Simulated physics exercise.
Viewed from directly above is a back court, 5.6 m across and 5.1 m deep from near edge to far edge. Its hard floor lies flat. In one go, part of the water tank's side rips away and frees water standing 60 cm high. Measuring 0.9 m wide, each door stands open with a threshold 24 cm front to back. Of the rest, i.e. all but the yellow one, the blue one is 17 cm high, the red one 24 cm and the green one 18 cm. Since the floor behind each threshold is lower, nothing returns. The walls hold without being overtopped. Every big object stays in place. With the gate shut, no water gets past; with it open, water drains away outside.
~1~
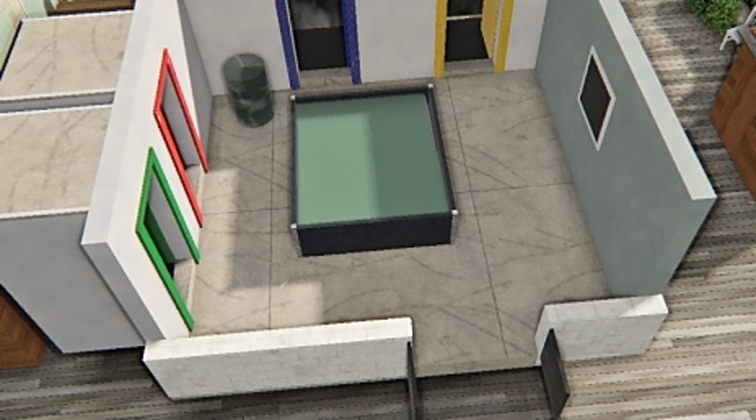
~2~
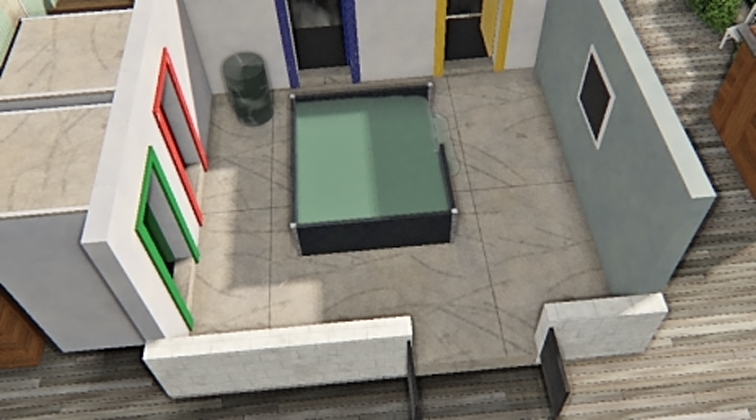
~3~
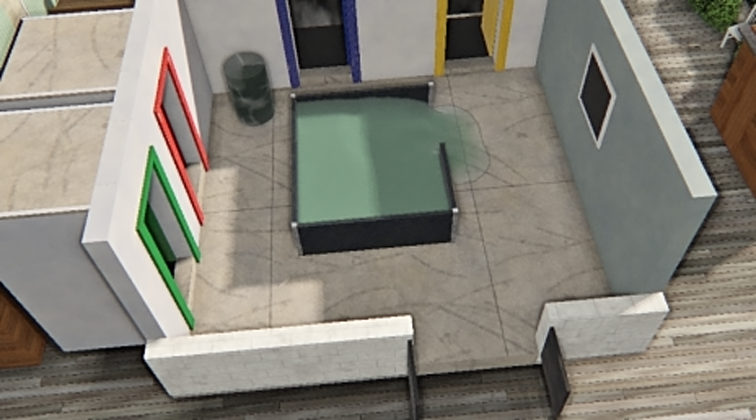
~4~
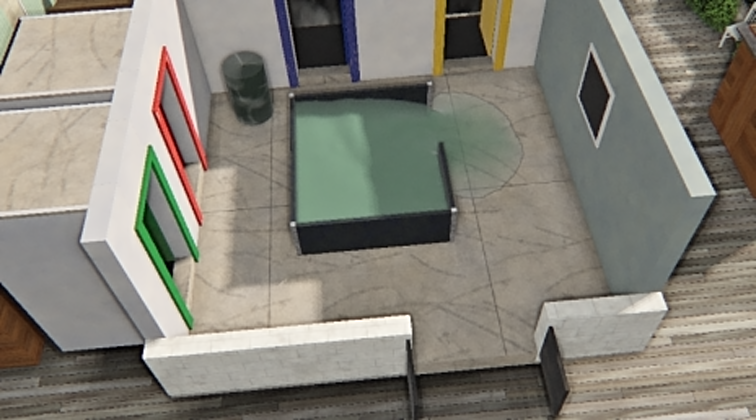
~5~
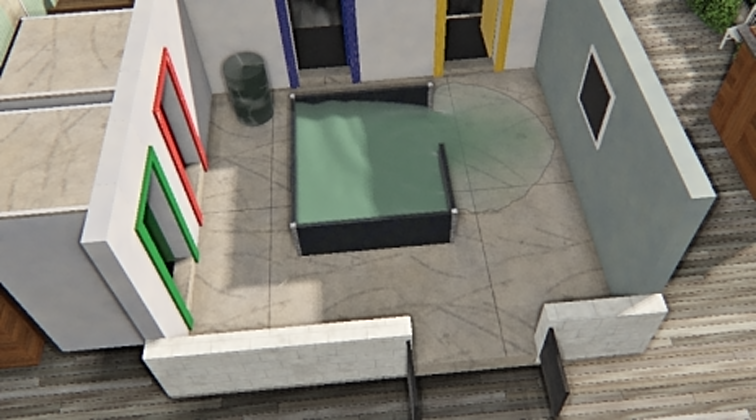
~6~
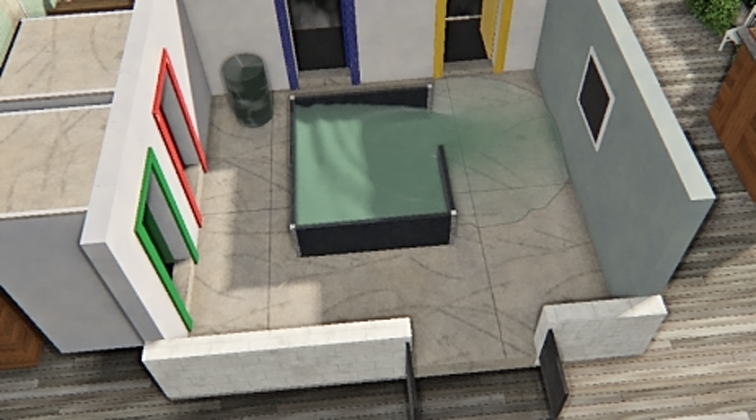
The footage shows a walled court from above, with a dark-sided tank of still, greenish water. Part of the tank's right side breaks open, and water pours through the gap, fanning out in a thin sheet rightward across the pale floor.
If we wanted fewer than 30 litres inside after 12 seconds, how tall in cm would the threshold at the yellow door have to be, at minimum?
It would need to be around 21 cm tall.
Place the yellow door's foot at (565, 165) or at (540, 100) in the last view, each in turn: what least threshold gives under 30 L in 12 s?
First place around 25 cm, second around 31 cm.
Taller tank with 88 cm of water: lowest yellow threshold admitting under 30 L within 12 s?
Required height: Approx. 33 cm.
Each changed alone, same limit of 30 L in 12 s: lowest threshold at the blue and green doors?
Roughly 7.0 cm for the blue door and roughly 8.5 cm for the green door.
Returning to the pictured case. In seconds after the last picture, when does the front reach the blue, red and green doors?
Arrival times - blue: 2.4 s; red: 4.0 s; green: 5.0 s.
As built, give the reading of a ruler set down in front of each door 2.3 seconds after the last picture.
Door by door, in centimetres - blue 1, red 0, yellow 23, green 0.
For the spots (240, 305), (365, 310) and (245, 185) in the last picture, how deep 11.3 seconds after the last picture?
About 10, 10 and 12 cm respectively.
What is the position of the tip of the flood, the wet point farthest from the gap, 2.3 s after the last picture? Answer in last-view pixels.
I'd put the front's tip around (622, 330).
Then, 0.7 s after the last picture water covers 25 % of the floor, deepest (50 cm) near (534, 71); 12 cm at the yellow door, 0 litres in over its 10 cm threshold.
Then, 2.3 s after the last picture water covers 45 % of the floor, deepest (34 cm) near (537, 77); 23 cm at the yellow door, 78 litres in over its 10 cm threshold.
Then, 11.3 s after the last picture water covers 95 % of the floor, deepest (16 cm) near (213, 97); 8 cm at the yellow door, 258 litres in over its 10 cm threshold.
At the yellow door as built, the water peaked near 25 cm, 1.5 s after the last picture.
Run again over the same 12 s with other heights there, 44 litres in over 19.5 cm, 7 litres over 26.5 cm. The limit of 30 litres is kept from about 21 cm up.
